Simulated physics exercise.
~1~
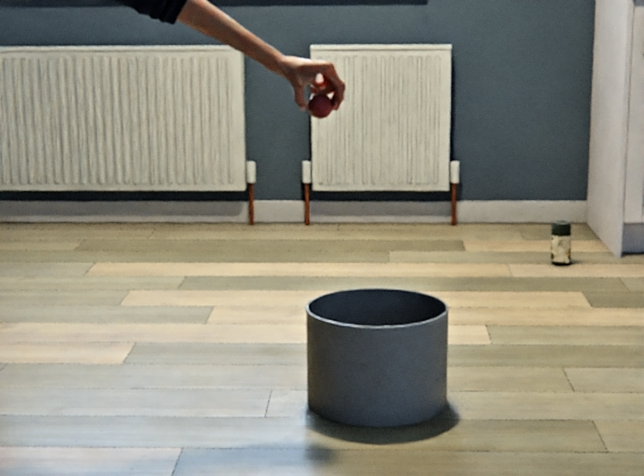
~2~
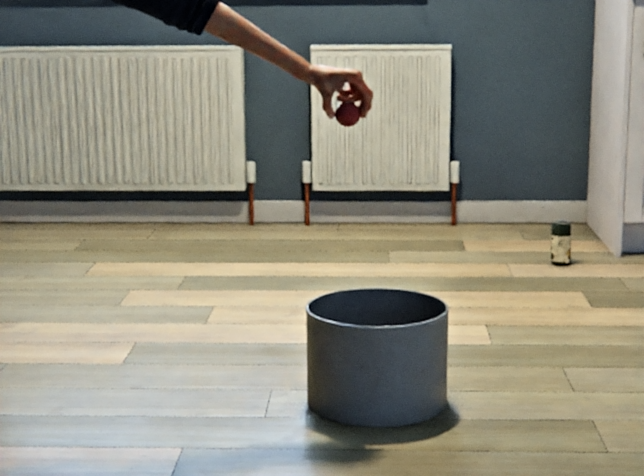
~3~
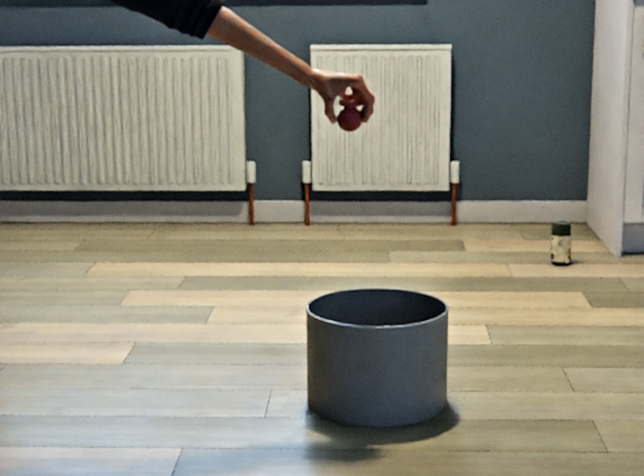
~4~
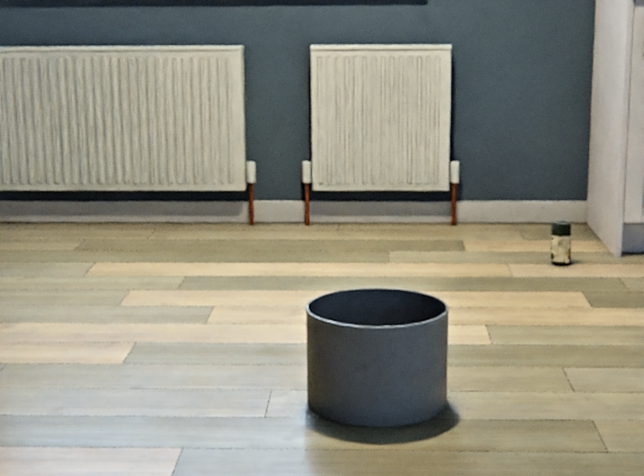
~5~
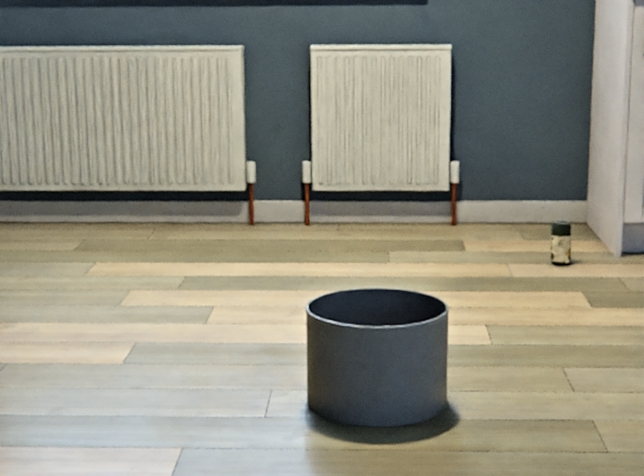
Above a grey container on a wooden floor, a hand holding a red tomato shifts right, then is gone, container standing still.
